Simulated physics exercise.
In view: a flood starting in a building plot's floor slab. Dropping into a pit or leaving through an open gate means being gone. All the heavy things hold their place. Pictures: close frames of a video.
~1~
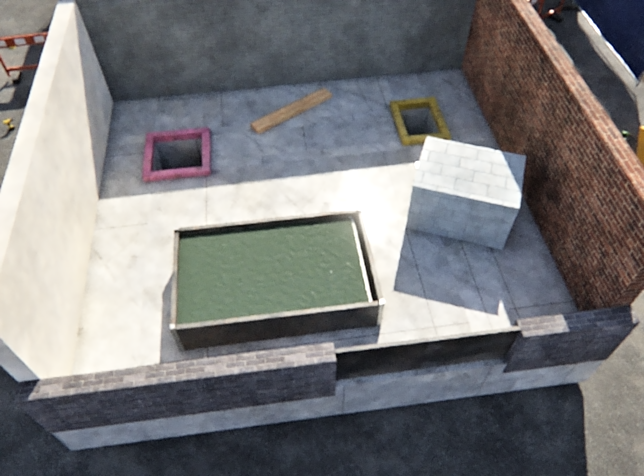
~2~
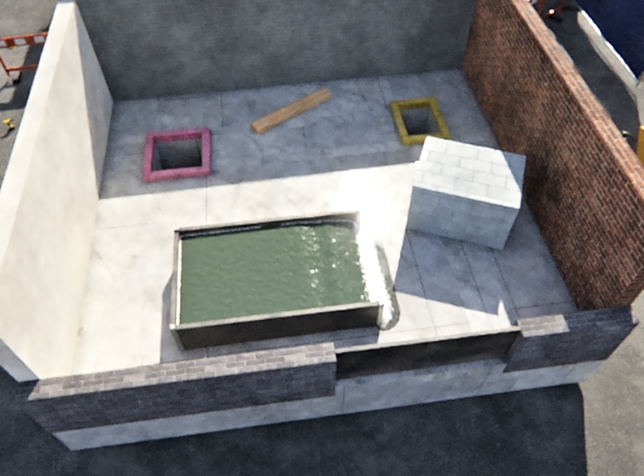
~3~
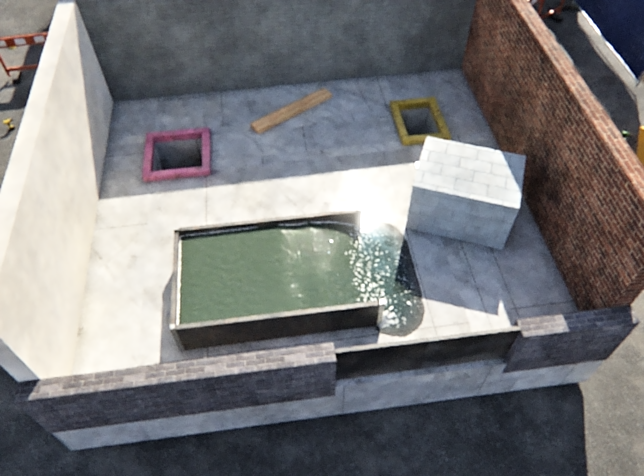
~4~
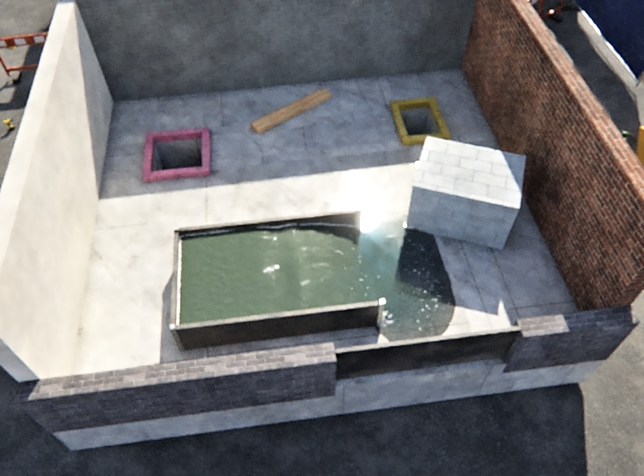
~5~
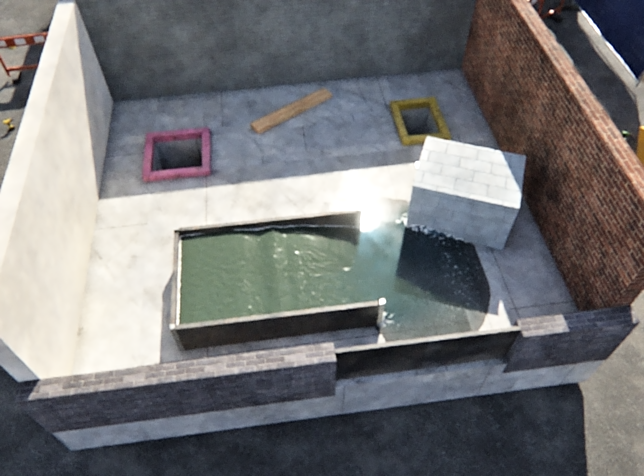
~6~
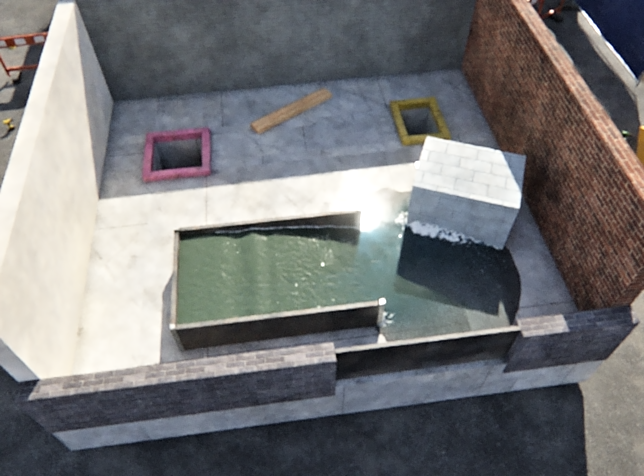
A walled concrete plot held a tank of green water that sat still, then its right side opened and water poured out, spreading across the floor to the right and around the pale block.
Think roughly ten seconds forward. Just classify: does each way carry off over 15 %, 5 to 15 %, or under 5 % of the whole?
The gate carries off under 5 %; the pink pit carries off under 5 %; the yellow pit carries off under 5 %.
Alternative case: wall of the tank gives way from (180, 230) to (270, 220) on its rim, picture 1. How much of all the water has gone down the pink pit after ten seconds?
Roughly, in per cent: Pink 14.
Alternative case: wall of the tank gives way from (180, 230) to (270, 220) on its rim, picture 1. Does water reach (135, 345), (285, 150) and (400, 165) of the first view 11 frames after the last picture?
The first would be still unwetted, the second drenched and the third still unwetted.
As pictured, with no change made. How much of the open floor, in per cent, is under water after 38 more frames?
Some 55 per cent.
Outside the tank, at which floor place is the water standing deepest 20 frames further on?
Somewhere around (528, 211).
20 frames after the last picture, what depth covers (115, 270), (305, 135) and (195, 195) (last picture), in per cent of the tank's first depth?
Going in order, that's 0, 2 and 0 %.
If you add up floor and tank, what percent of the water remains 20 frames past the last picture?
100 %.
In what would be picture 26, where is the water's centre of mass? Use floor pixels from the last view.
Somewhere near (416, 266).
A moment on, water covers 20 % of the floor; the gate 0 %, the pink pit 0 %, the yellow pit 0 %.
Next, water covers 25 % of the floor; the gate 0 %, the pink pit 0 %, the yellow pit 0 %.
Then, water covers 35 % of the floor; the gate 0 %, the pink pit 0 %, the yellow pit 0 %.
Later, water covers 55 % of the floor; the gate 0 %, the pink pit 0 %, the yellow pit 0 %.
In the end, water covers 90 % of the floor; the gate 0 %, the pink pit 0 %, the yellow pit 0 %.
